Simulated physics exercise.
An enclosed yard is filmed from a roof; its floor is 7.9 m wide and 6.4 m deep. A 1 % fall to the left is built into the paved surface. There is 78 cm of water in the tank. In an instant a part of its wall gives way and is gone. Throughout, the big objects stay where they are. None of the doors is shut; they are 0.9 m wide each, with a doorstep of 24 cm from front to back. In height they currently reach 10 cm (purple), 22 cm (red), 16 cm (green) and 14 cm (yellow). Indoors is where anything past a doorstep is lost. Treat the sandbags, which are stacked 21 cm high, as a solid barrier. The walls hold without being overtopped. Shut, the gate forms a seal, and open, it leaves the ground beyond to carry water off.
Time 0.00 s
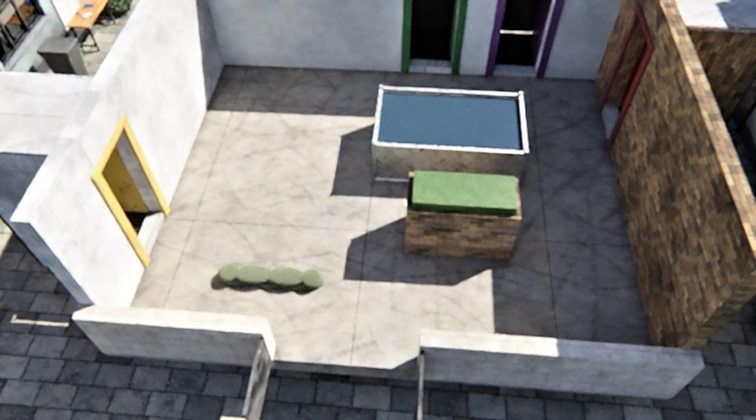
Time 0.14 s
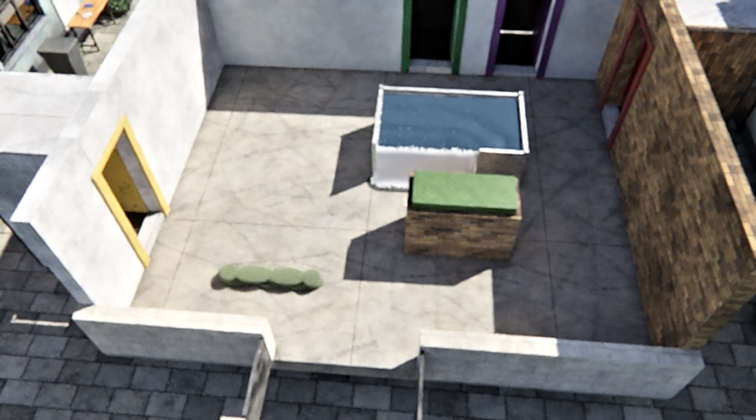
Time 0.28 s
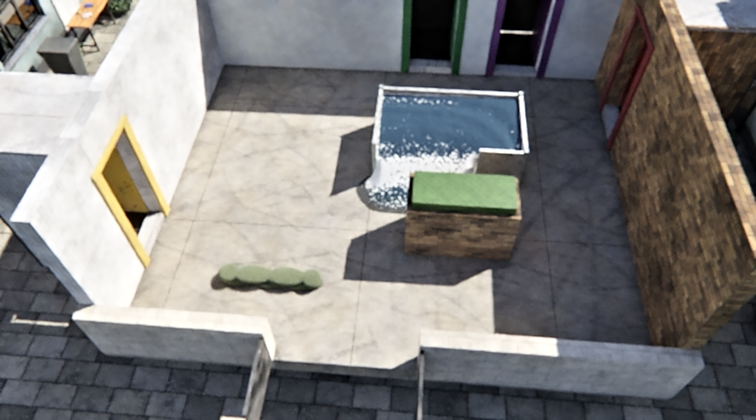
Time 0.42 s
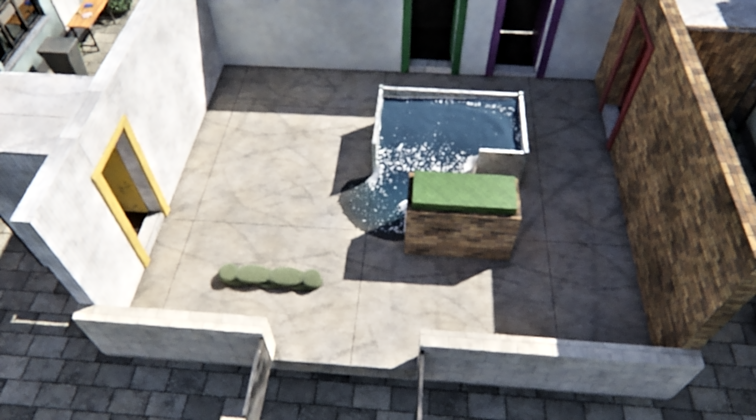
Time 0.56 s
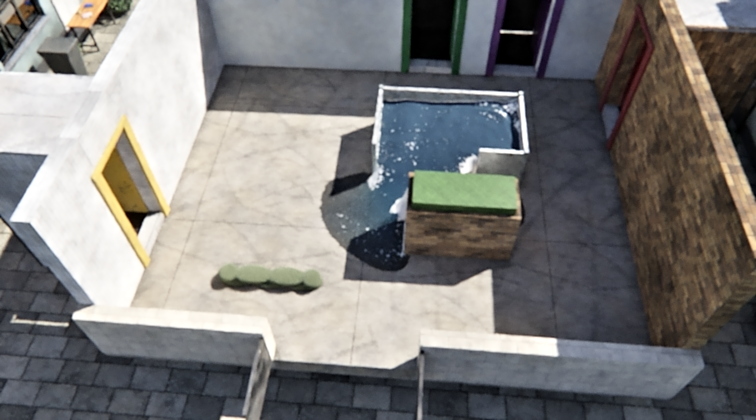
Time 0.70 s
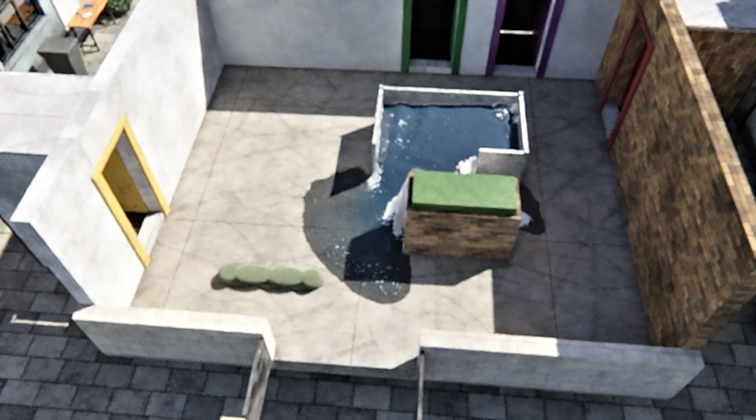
In a paved, walled yard seen from above, the near side of a water tank gave way, and water poured out, foaming against the brick planter and spreading across the floor toward the viewer.
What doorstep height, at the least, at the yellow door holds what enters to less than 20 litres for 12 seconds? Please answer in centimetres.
A height of roughly 27 cm.
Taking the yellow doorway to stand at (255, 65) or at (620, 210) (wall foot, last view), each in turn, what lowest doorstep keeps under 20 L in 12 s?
Minimums: Roughly 7.5 cm and 18 cm.
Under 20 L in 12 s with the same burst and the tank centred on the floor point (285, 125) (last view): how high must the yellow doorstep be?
Then close to 19 cm.
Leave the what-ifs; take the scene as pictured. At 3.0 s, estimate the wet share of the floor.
I'd say near 50 percent is wet.
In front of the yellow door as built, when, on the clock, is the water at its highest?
2.6 s.
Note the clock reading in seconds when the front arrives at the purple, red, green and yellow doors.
Arrival times - purple: 3.2 s; red: 1.8 s; green: 4.5 s; yellow: 2.0 s.
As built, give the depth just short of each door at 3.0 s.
Centimetres: Purple = 0, red = 7, green = 0, yellow = 28.
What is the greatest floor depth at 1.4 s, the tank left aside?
49 cm.
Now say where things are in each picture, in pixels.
In the first picture, the tank at (450, 122) is whole and still, 78 cm deep; the yellow door at (137, 200) is dry.
In the second picture, the front is at a hidden place, 0.3 m from the gap at a hidden place; 0.4 m2 of floor is wet, 78 cm left at the back.
In the third picture, the gap is at a hidden place, the front 0.8 m out at a hidden place; the back of the tank holds 73 cm.
In the fourth picture, the gap is at a hidden place, the front 1.3 m out at (382, 234); the back of the tank holds 67 cm.
In the fifth picture, the gap is at a hidden place, the front 1.9 m out at (379, 264); the back of the tank holds 66 cm.
In the sixth picture, water pours out at a hidden place and has run 2.5 m, to (375, 297); about 7 cm deep outside, 60 cm at the back; 2.6 m in a straight line remain to the yellow door at (137, 200).
After 1.4 s water covers 25 % of the floor, deepest (49 cm) near (426, 209); it has not reached the yellow door.
After 3.0 s water covers 50 % of the floor, deepest (30 cm) near (158, 235); 28 cm at the yellow door, 87 litres in over its 14 cm doorstep.
After 12.0 s water covers 95 % of the floor, deepest (12 cm) near (191, 151); 8 cm at the yellow door, 148 litres in over its 14 cm doorstep.
At the yellow door as built, the water arrived by 2.0 s and peaked near 31 cm at 2.6 s.
Run again over the same 12 s with other heights there, 38 litres in over 23 cm, 6 litres over 31.5 cm. The limit of 20 litres is kept from about 27 cm up.
